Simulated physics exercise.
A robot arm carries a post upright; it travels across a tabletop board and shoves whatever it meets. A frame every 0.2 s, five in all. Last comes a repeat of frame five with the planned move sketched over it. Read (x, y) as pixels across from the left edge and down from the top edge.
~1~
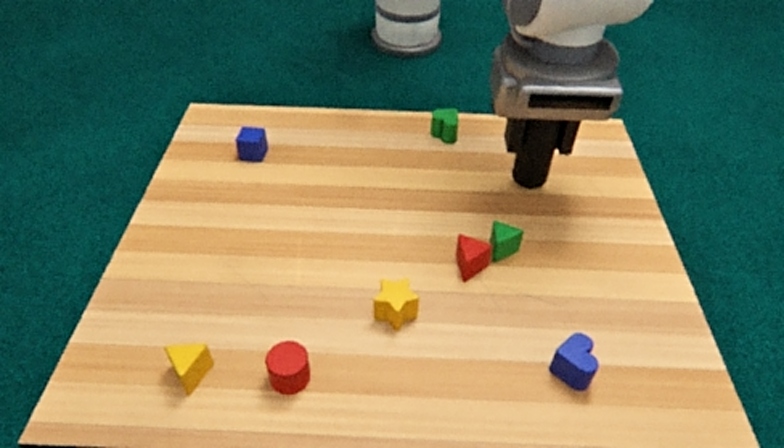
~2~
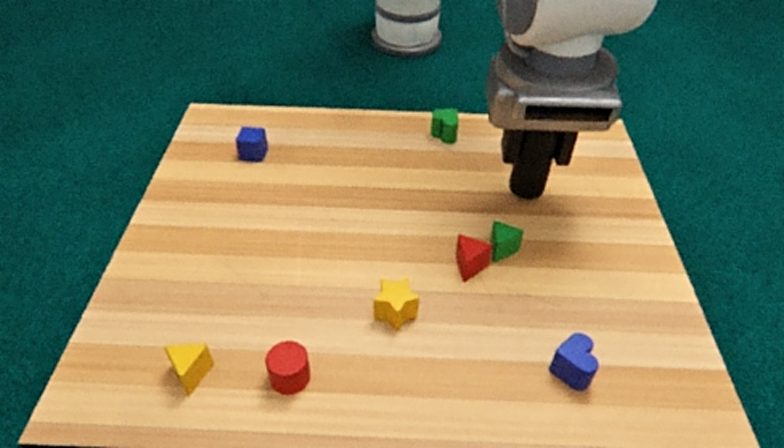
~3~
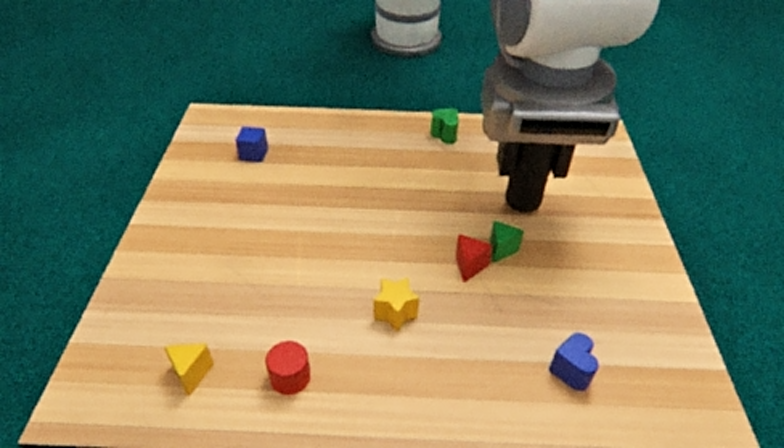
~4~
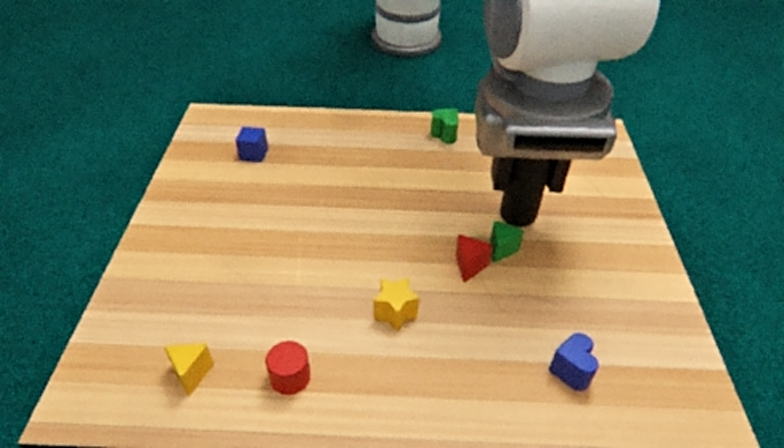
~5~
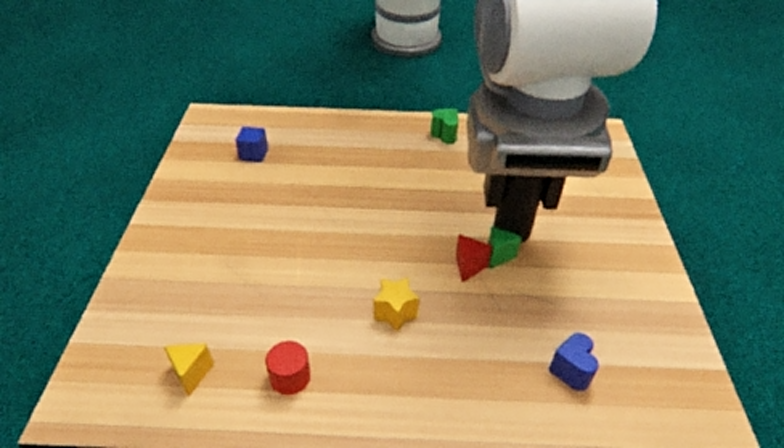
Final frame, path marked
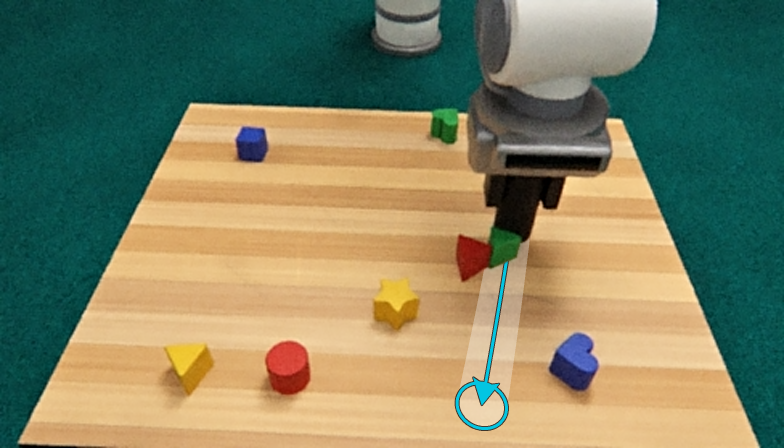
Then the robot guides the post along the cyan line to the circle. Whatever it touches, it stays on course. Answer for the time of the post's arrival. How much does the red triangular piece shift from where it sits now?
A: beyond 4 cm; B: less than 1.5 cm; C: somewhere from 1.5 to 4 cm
The answer is B.
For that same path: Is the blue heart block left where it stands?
Yes, it checks out.
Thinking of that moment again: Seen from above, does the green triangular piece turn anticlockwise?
No, that is not how it ends up.
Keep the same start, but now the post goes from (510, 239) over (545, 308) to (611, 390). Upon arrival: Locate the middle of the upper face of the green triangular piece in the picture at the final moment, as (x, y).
The middle of its upper face should be somewhere near (500, 263).
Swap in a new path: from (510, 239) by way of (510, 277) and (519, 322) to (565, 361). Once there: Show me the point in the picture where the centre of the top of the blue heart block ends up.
Pixel (607, 371).
The line goes in a line from (510, 239) to (482, 405).
The first path, step by step. One third of the way, post (504, 278); red triangular piece (466, 249), turned 30° clockwise; green triangular piece (488, 284), turned 25° clockwise.
Two thirds of the way, post (495, 334); red triangular piece (466, 249), turned 30° clockwise; green triangular piece (463, 323), turned 65° clockwise.
At the end, post (483, 399); red triangular piece (466, 249), turned 30° clockwise; green triangular piece (460, 325), turned 75° clockwise; blue heart block unmoved.
